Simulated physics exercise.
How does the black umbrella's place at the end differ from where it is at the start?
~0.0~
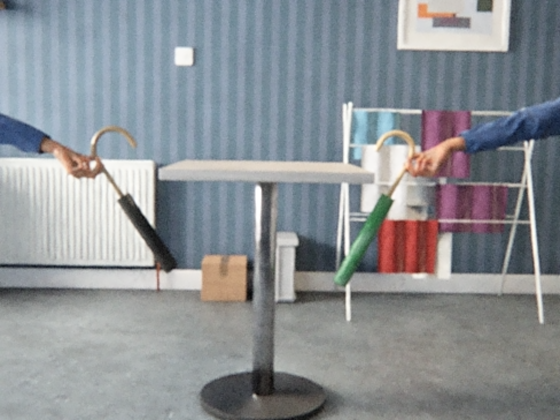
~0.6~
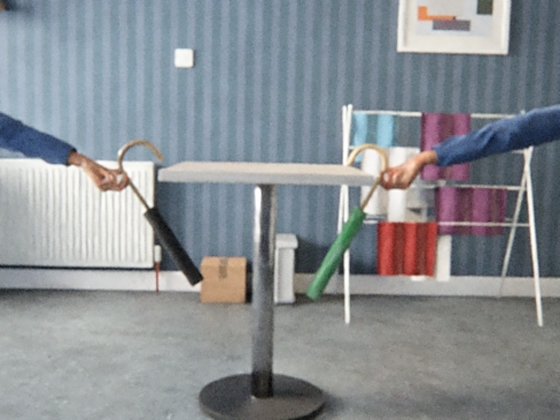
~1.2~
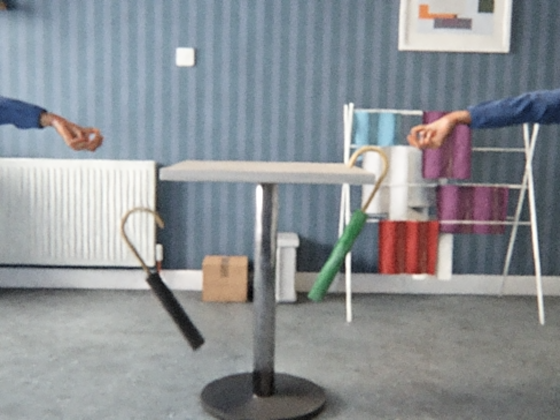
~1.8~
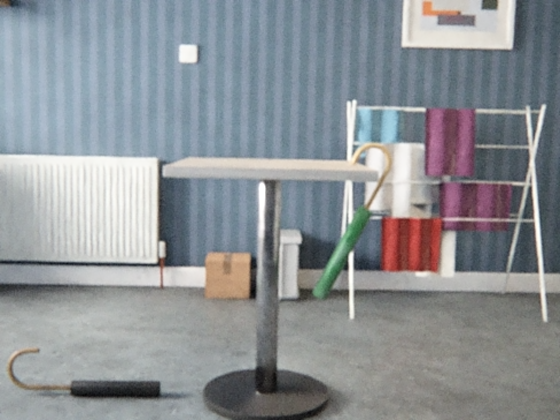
At the start the black umbrella is held up in a hand to the left of the table, and at the end it lies on the floor, lower and farther to the left.
